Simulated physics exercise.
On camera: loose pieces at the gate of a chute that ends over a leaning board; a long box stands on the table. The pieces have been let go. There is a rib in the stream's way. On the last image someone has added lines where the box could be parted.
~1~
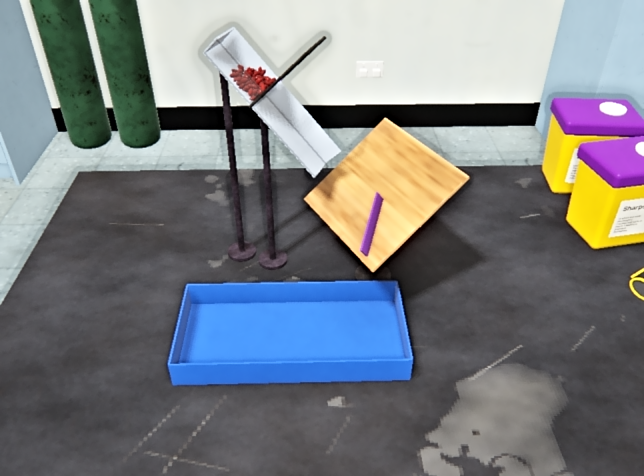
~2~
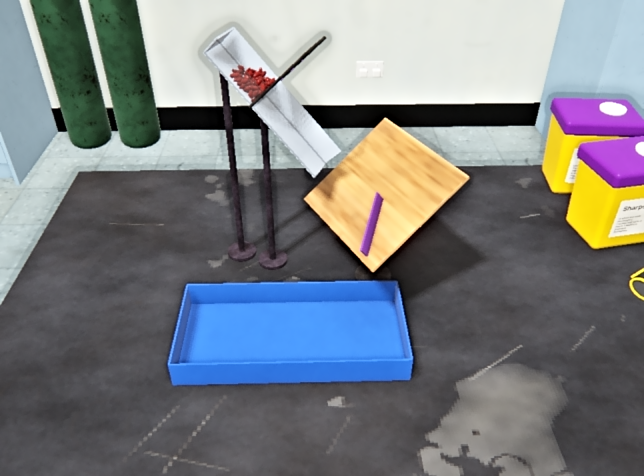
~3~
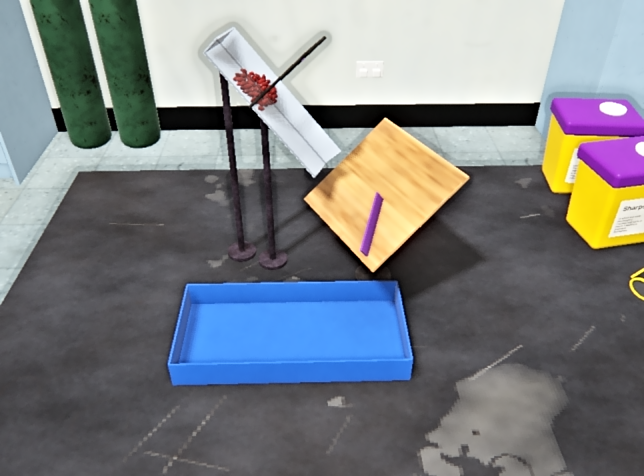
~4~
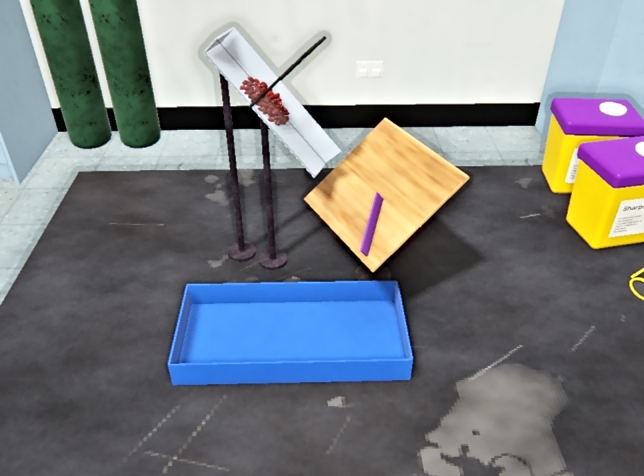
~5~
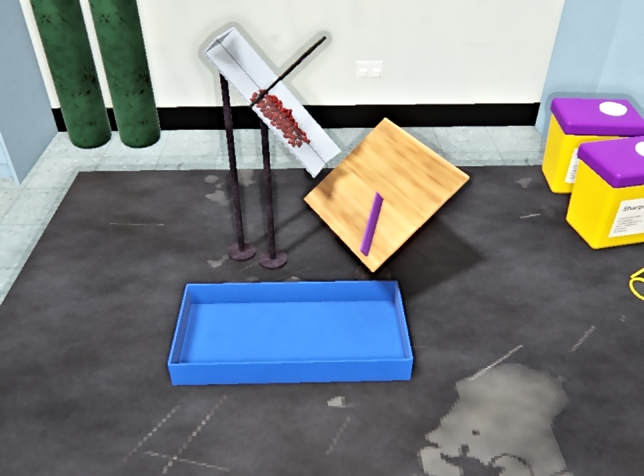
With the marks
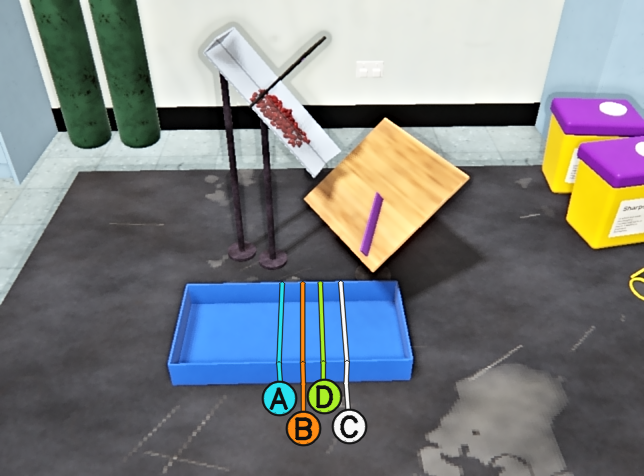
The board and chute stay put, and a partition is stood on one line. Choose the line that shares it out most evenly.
D beats the others.
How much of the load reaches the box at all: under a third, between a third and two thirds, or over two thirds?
It is over two thirds.
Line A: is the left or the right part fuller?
Right.
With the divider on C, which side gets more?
More lands on the left.
On the marked copy, line A crosses the front rim at (279, 362); line B crosses the front rim at (302, 362); line C crosses the front rim at (346, 361); line D crosses the front rim at (323, 361).
If A is chosen, of what is caught, only a few on the left of the divider, all but a few on the right.
If B is chosen, of what is caught, a small share on the left of the divider, all but a few on the right.
If C is chosen, of what is caught, all but a few on the left of the divider, a small share on the right.
If D is chosen, of what is caught, close to half on the left of the divider, close to half on the right.
